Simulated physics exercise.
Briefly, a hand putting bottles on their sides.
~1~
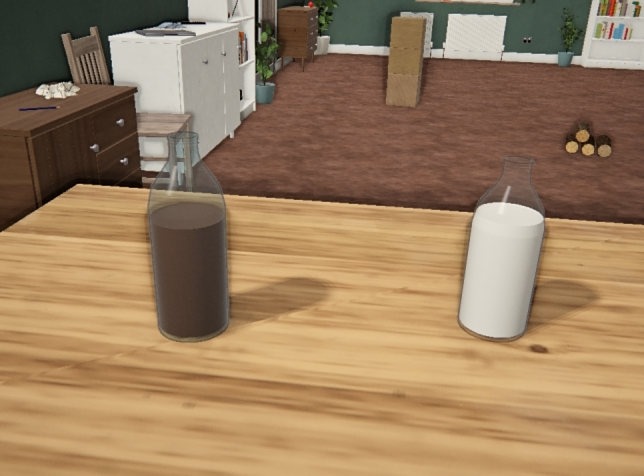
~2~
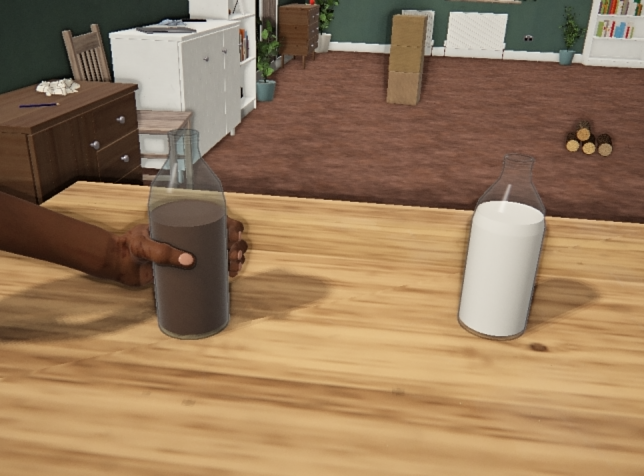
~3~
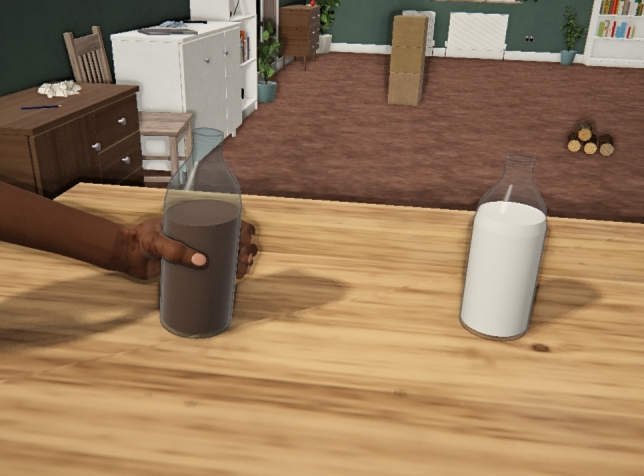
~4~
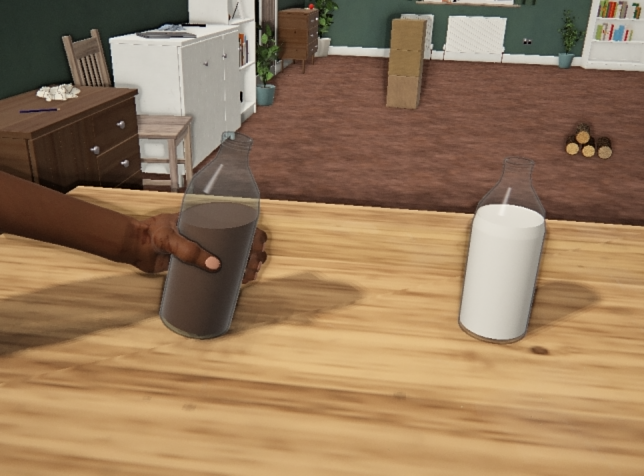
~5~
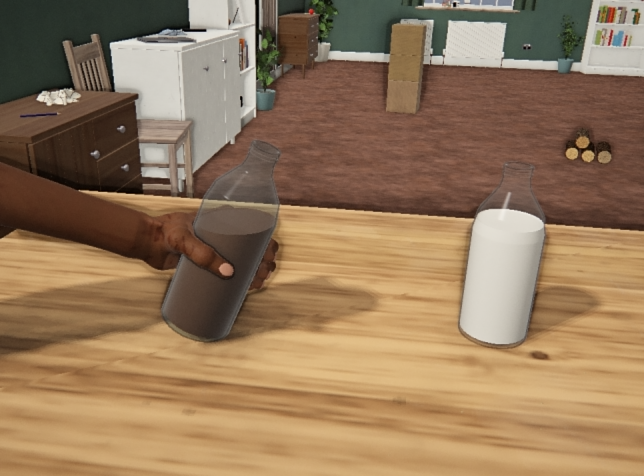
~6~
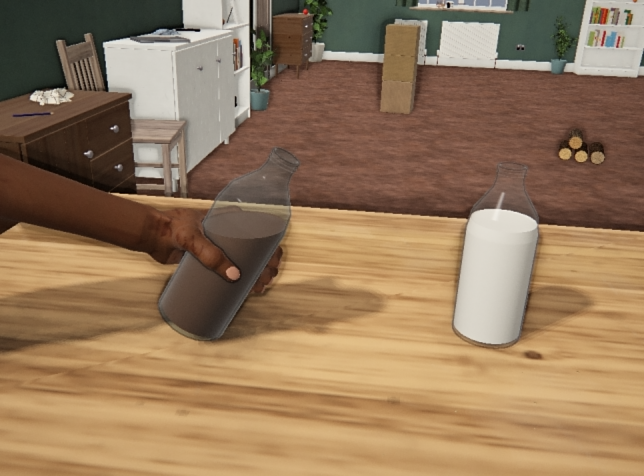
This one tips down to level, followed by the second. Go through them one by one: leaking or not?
Left bottle - leaking, right bottle - leaking.
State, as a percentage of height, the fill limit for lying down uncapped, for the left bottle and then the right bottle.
First: 26 percent; second: 24 percent.
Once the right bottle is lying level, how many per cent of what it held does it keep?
Roughly 35 %.
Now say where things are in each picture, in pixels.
Both stand upright; left bottle (188, 233) about two thirds full, open; right bottle (504, 244) about two thirds full, open, in the first picture.
A hand takes the left bottle; left bottle about two thirds full, surface at (188, 214); right bottle about two thirds full, surface at (510, 213), in the second picture.
The left bottle leans; left bottle (202, 229) about two thirds full; right bottle (506, 243) about two thirds full, in the third picture.
The left bottle leans; left bottle about two thirds full, surface at (220, 216); right bottle about two thirds full, surface at (510, 216), in the fourth picture.
The left bottle leans; left bottle (230, 236) tipped 20°; right bottle (505, 250) about two thirds full, in the fifth picture.
The left bottle leans; left bottle (238, 238) tipped 30°, open; right bottle about two thirds full, surface at (503, 221), open, in the sixth picture.
Next, the left bottle is nearly down; left bottle, dry at the neck.
After that, the left bottle lies flat; left bottle, some has come out.
Finally, both lie flat; left bottle, some has come out; right bottle, some has come out.
